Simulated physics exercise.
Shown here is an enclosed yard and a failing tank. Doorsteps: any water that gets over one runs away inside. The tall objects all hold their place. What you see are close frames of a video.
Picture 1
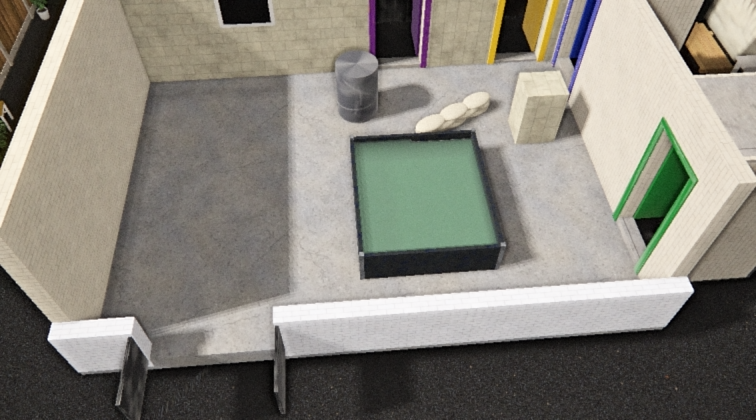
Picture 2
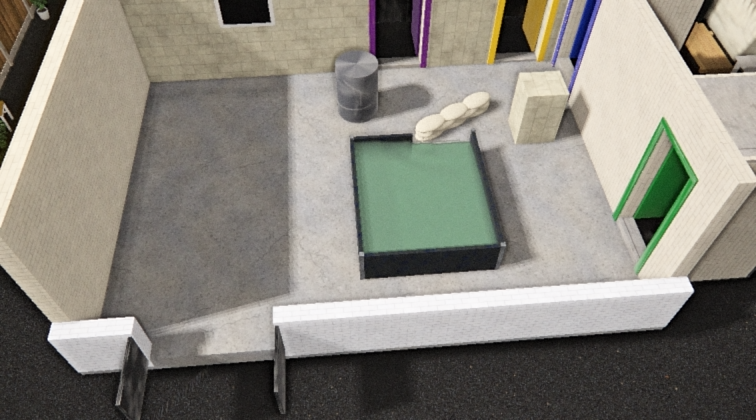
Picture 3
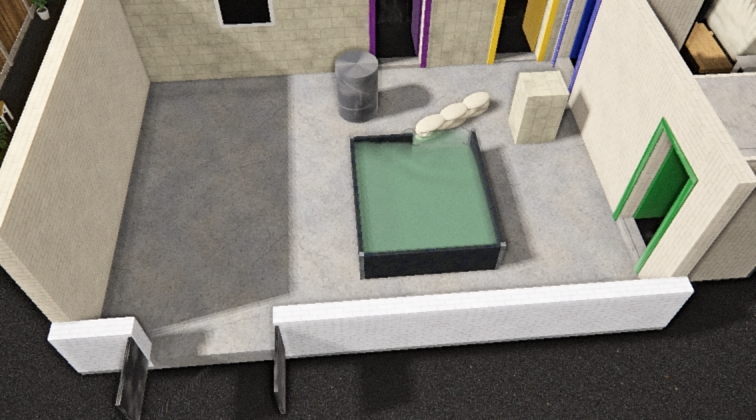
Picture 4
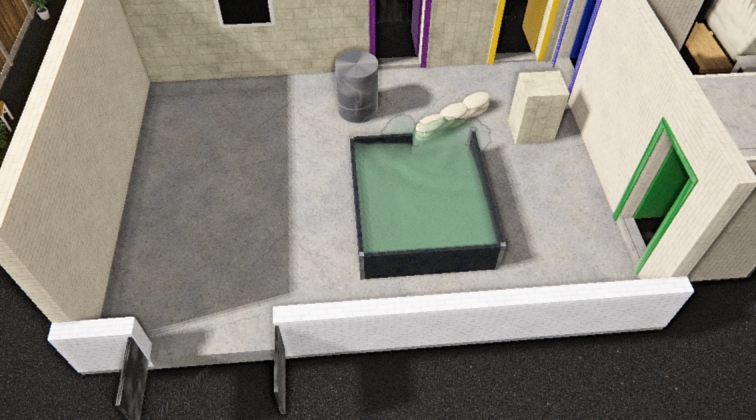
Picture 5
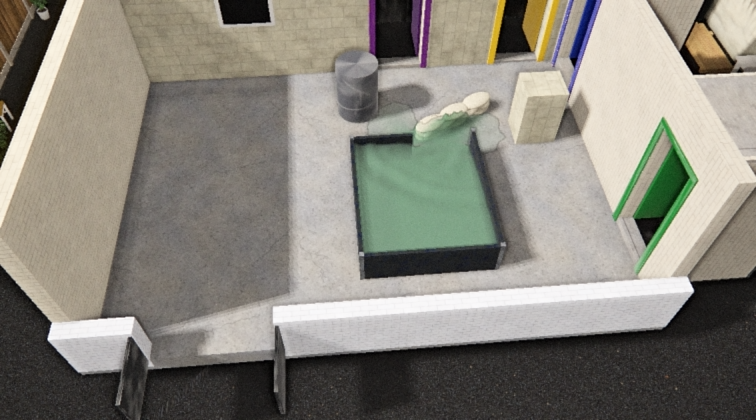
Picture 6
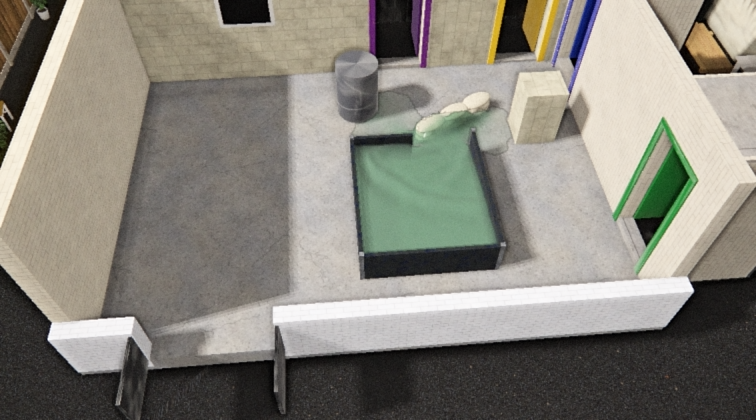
Green water in a dark-walled square tank broke out through a gap on the far side, poured around the pale lumpy sacks, and spread in a thin sheet across the yard floor behind it.
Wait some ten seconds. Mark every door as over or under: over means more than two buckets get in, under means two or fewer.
Purple door - under; yellow door - over; blue door - under; green door - under.
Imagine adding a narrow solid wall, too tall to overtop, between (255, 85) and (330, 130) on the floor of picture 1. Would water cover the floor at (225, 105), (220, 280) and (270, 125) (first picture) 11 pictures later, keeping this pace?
Taking the points in the order given, they are high and dry, high and dry and high and dry.
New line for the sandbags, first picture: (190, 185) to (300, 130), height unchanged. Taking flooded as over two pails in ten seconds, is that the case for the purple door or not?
Result: Purple door overshoots it.
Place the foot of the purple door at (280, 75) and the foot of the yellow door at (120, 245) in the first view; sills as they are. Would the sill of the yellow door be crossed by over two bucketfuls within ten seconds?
Well, the way I see it, the yellow door stays short of the threshold.
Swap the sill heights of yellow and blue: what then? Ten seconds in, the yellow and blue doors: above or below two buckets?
Result, one by one - yellow: Short of the limit; blue: Beyond the limit.
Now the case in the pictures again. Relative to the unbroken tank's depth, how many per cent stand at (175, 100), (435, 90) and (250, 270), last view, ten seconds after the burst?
Around 6, 8 and 6 percent, in that order.
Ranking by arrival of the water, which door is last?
My answer: The green door.
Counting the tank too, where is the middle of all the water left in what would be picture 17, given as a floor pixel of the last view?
My guess is about (434, 180).
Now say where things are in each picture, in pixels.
The first frame shows the tank at (422, 191) is whole and still.
In the second frame, the front is at a hidden place, out from the gap on the tank's far side.
In the third frame, water pours out on the tank's far side and has run to a hidden place.
In the fourth frame, water pours out on the tank's far side and has run to (400, 120).
In the fifth frame, the front is at (389, 109), out from the gap on the tank's far side.
In the sixth frame, water pours out on the tank's far side and has run to a hidden place.
A moment on, water covers 15 % of the floor; the purple door not reached, the yellow door not reached, the blue door not reached, the green door not reached.
Next, water covers 35 % of the floor; the purple door wet at the sill, nothing in, the yellow door under two buckets in, the blue door wet at the sill, nothing in, the green door not reached.
Then, water covers 55 % of the floor; the purple door under two buckets in, the yellow door over two buckets in, the blue door wet at the sill, nothing in, the green door wet at the sill, nothing in.
Later, water covers 70 % of the floor; the purple door under two buckets in, the yellow door far over two buckets in, the blue door wet at the sill, nothing in, the green door wet at the sill, nothing in.
In the end, water covers 90 % of the floor; the purple door under two buckets in, the yellow door far over two buckets in, the blue door wet at the sill, nothing in, the green door wet at the sill, nothing in.
